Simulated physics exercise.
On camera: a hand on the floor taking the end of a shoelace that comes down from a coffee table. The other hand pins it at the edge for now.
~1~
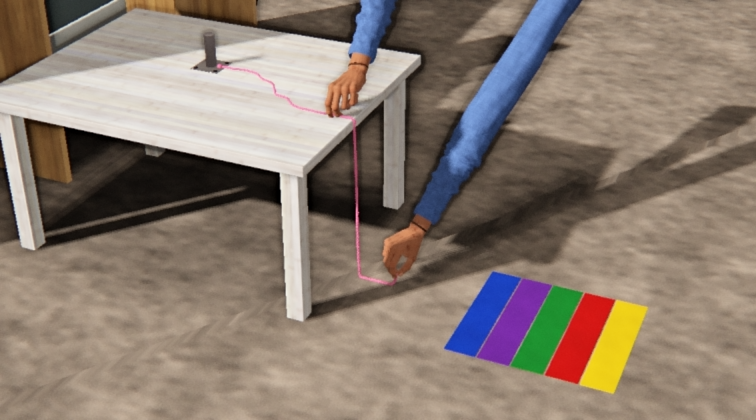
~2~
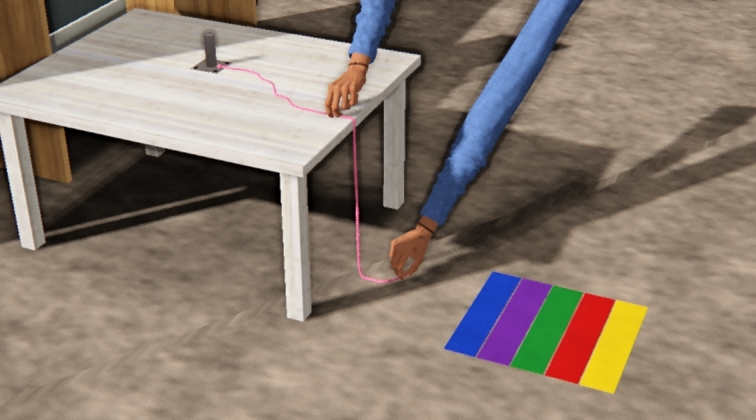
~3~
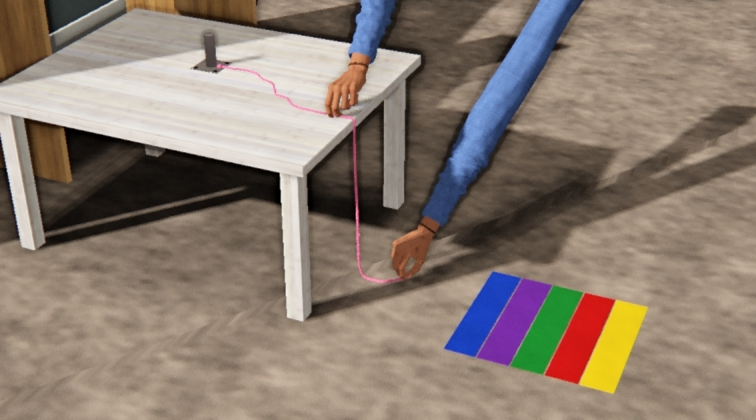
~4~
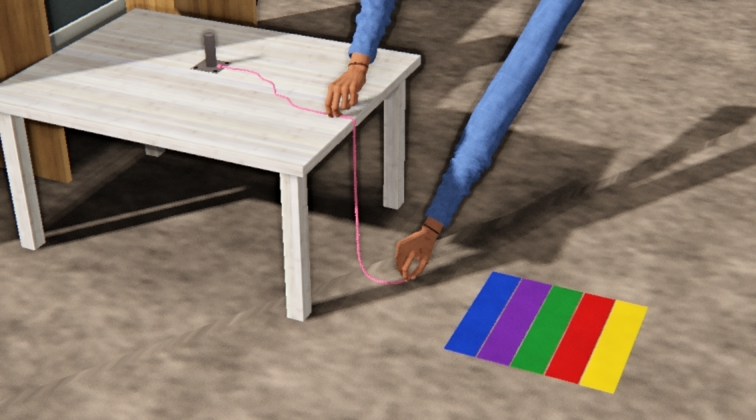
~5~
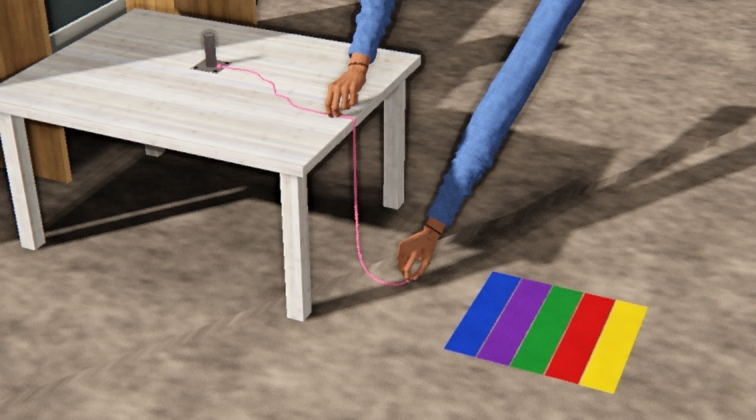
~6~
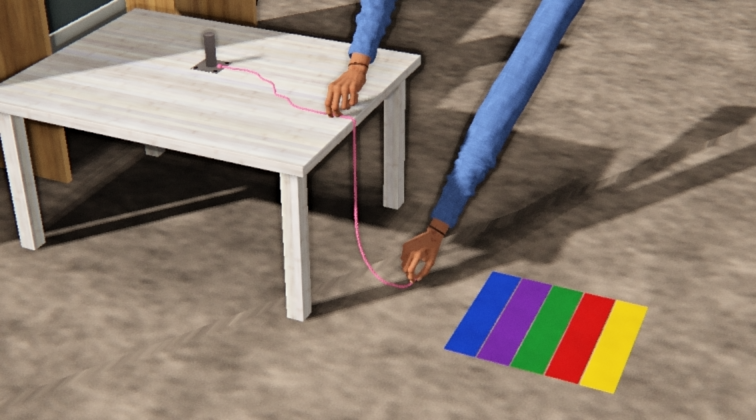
A hand near the floor draws the pink string's end slightly right toward the coloured stripes.
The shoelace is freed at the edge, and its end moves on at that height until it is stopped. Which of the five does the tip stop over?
It gets as far as the purple strip.
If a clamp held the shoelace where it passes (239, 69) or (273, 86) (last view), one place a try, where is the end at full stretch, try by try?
Near (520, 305) and (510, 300).
A little later, end near (464, 291); short of the strips.
Next, end near (500, 300); over blue.
When it is tight, end near (521, 305); over purple. The purple one.
